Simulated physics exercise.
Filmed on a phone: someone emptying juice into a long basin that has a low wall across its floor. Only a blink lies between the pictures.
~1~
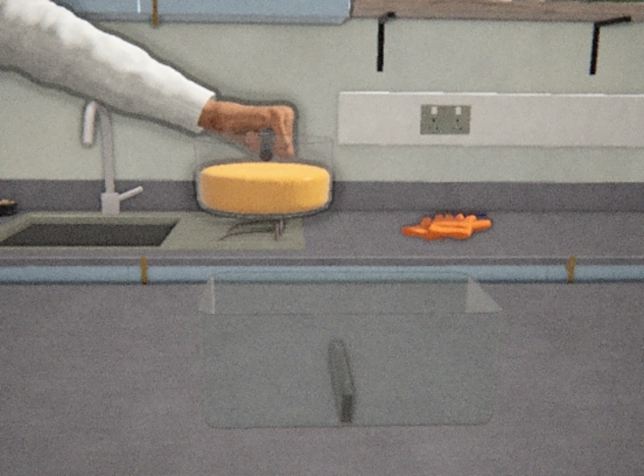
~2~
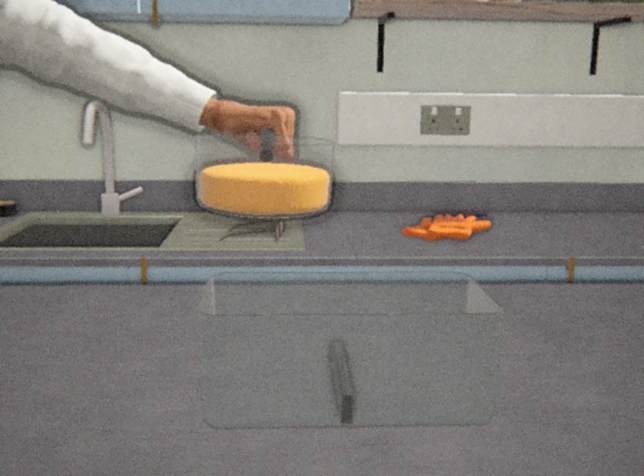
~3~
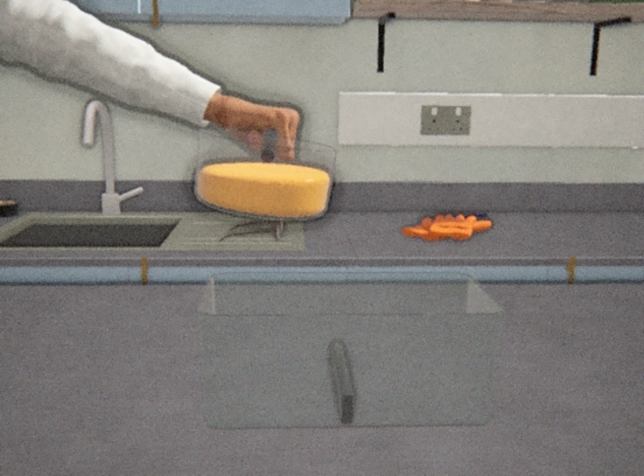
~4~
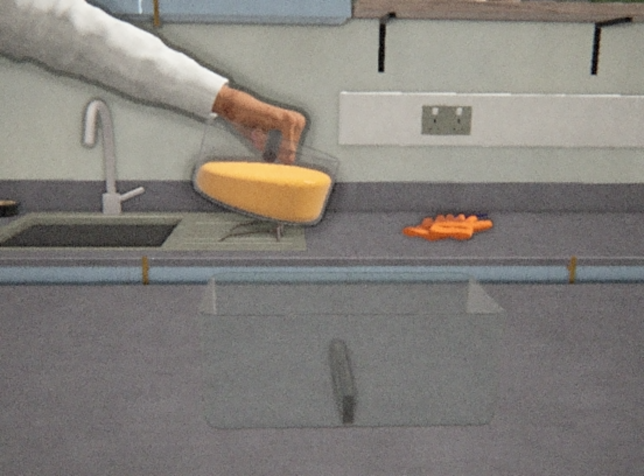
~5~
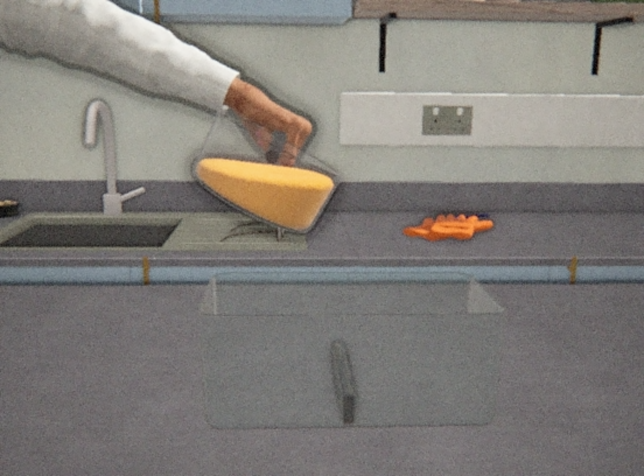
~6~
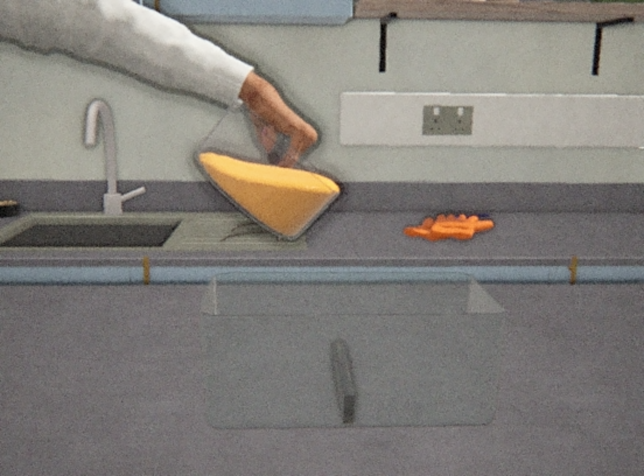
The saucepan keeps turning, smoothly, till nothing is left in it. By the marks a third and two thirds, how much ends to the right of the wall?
The share right of the wall is more than two thirds.
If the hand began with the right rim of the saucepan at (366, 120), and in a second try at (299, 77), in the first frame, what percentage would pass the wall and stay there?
Roughly 80 per cent, and 55 per cent.
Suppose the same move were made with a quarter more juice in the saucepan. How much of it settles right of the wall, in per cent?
Near 80 %.
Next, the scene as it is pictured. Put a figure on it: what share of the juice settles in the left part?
About 15 per cent.
A moment on, the saucepan is tipped on its side and 28 per cent is still to pour, 0 is left of the wall and 27 right of it.
Next, the saucepan is tipped on its side and 11 per cent is still to pour, 11 is left of the wall and 71 right of it.
Then the saucepan is tipped on its side and 3 per cent is still to pour, 14 is left of the wall and 78 right of it.
Later the saucepan is tipped on its side and 1 per cent is still to pour, 16 is left of the wall and 82 right of it.
At rest 17 per cent lies left of the wall, 82 right of it and 1 outside.
